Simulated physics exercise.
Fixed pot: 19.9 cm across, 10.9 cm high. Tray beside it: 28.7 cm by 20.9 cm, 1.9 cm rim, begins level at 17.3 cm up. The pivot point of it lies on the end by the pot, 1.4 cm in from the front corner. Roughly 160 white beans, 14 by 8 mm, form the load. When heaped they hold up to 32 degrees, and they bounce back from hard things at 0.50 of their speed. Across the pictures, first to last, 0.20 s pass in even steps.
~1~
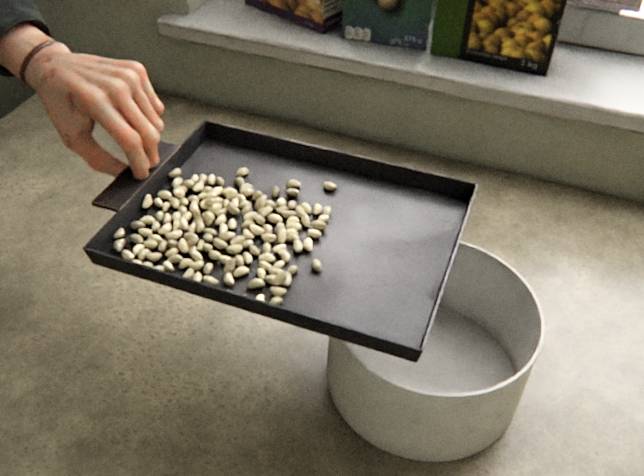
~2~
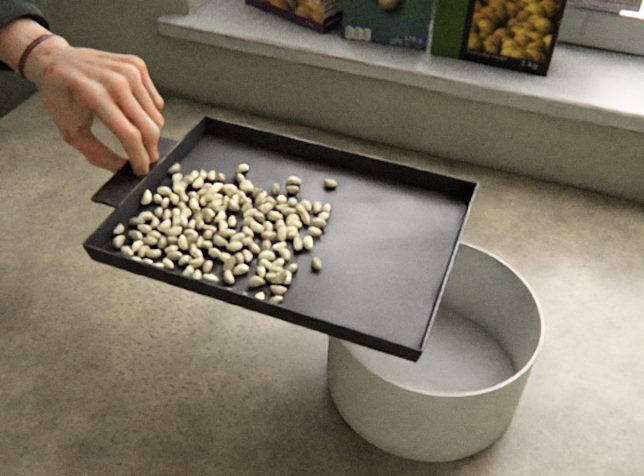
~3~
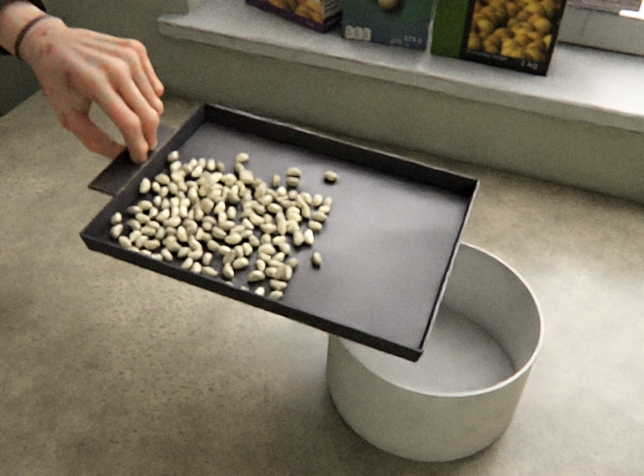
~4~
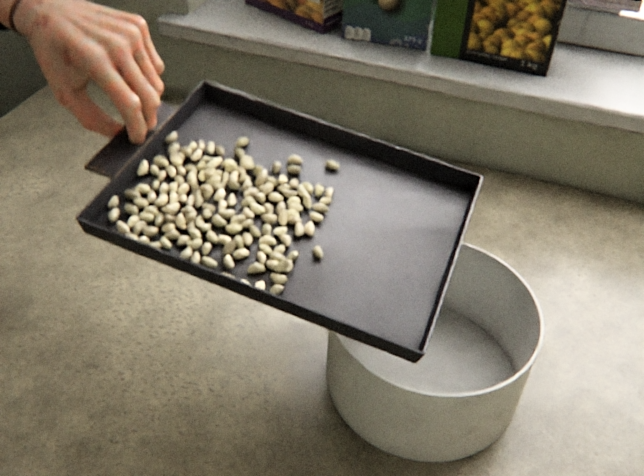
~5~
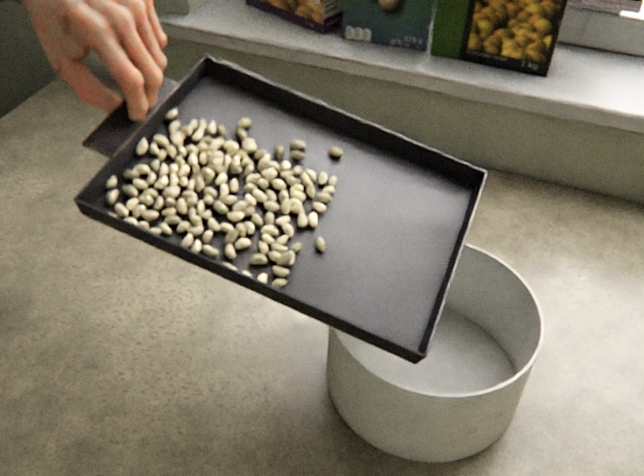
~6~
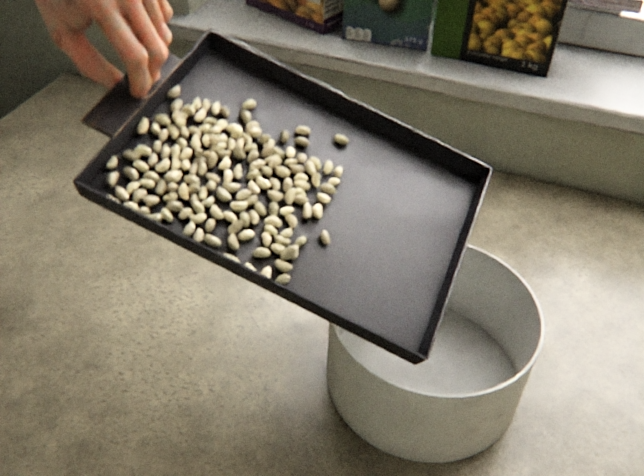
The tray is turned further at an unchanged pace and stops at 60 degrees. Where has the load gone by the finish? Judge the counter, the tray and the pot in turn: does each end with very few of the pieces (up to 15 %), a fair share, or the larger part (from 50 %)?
Counter: The larger part. Tray: A fair share. Pot: Very few.
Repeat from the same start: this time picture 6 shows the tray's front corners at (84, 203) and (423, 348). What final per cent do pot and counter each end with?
Split: Pot = 30, counter = 20.
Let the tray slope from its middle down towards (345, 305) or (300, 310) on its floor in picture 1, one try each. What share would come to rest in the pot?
Roughly 0 % for the first direction, roughly 0 % for the second.
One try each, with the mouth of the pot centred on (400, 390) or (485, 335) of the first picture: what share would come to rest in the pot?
I'd say some 40 per cent for the first and some 15 per cent for the second.
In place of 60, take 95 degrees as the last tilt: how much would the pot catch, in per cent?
Estimated share: About 0 %.
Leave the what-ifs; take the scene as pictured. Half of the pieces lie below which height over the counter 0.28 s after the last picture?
Roughly 30 centimetres, more or less.
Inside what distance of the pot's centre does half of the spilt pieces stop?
22 cm.
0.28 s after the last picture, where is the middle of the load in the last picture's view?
Roughly (327, 183).
Then, 0.17 s after the last picture, tilt 41 degrees; the tray holds 100 %, the pot 0 %.
Then, 0.28 s after the last picture, tilt 55 degrees; the tray holds 100 %, the pot 0 %.
Then, 0.53 s after the last picture, tilt 60 degrees; the tray holds 45 %, the pot 0 %.
In the end, counter 70 %, tray 25 %, pot 0 %.
